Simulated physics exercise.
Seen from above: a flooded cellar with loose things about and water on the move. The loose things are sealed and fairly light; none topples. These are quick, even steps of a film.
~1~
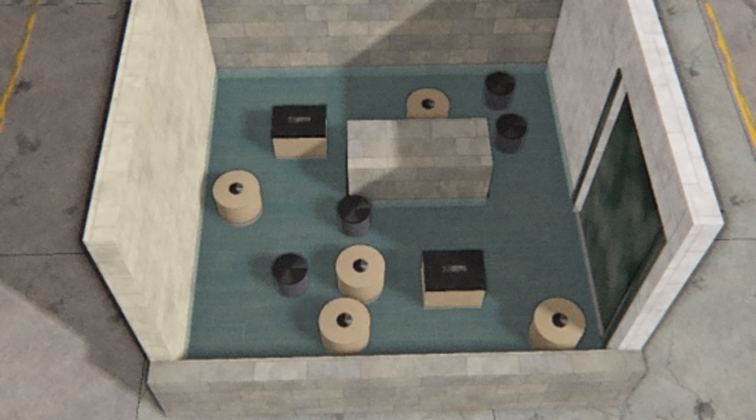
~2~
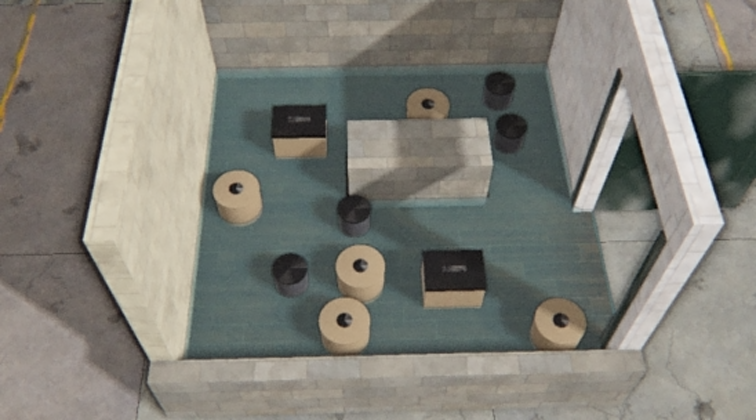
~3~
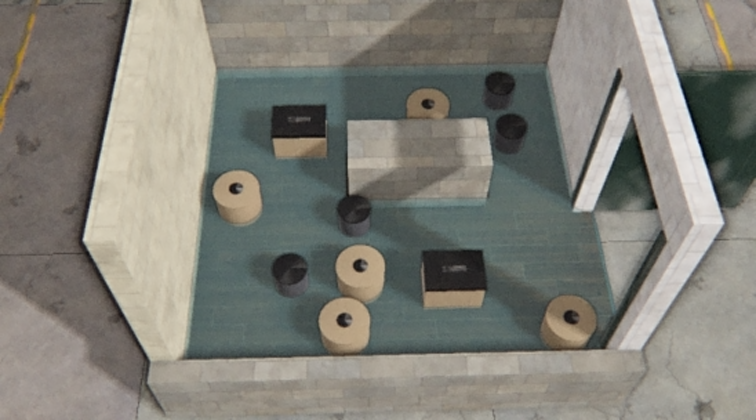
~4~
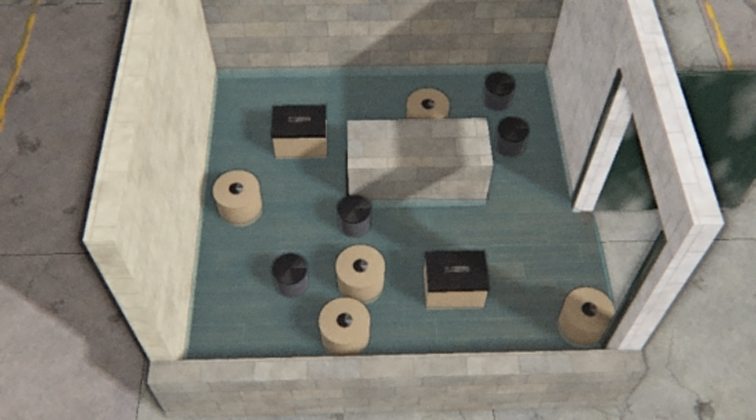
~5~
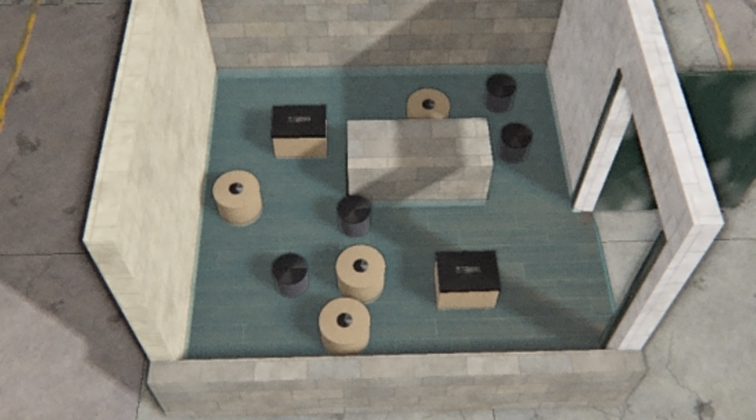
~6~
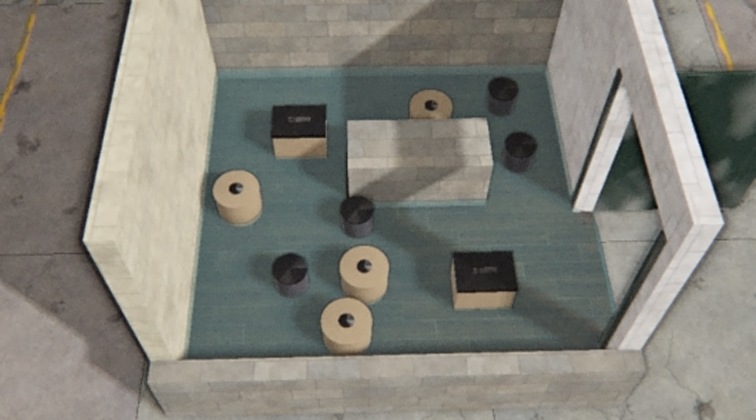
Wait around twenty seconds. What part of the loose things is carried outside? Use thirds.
It is at least two thirds.
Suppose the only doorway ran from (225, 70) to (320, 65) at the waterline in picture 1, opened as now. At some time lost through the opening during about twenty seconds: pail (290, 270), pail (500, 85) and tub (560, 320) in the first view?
In that order: Out, yes, still in.
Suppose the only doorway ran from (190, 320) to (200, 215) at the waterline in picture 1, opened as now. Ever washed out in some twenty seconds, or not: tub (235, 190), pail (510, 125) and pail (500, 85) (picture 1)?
As listed: Through, left behind, no.
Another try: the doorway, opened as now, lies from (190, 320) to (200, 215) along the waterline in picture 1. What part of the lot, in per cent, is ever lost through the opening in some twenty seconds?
Some 60 per cent.
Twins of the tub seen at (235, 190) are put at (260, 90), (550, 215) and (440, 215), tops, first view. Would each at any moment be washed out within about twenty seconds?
In turn: Inside, yes, out.
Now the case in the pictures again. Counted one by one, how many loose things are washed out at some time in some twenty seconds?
It comes to 9.
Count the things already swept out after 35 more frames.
I count 9.
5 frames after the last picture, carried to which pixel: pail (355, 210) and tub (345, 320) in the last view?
At about (427, 214) and (420, 324).
A moment on, 1 of 11 are out; 10 afloat.
Next, 6 of 11 are out; 5 afloat.
Later, 9 of 11 are out; 2 afloat.
In the end, 9 of 11 are out; 1 afloat.
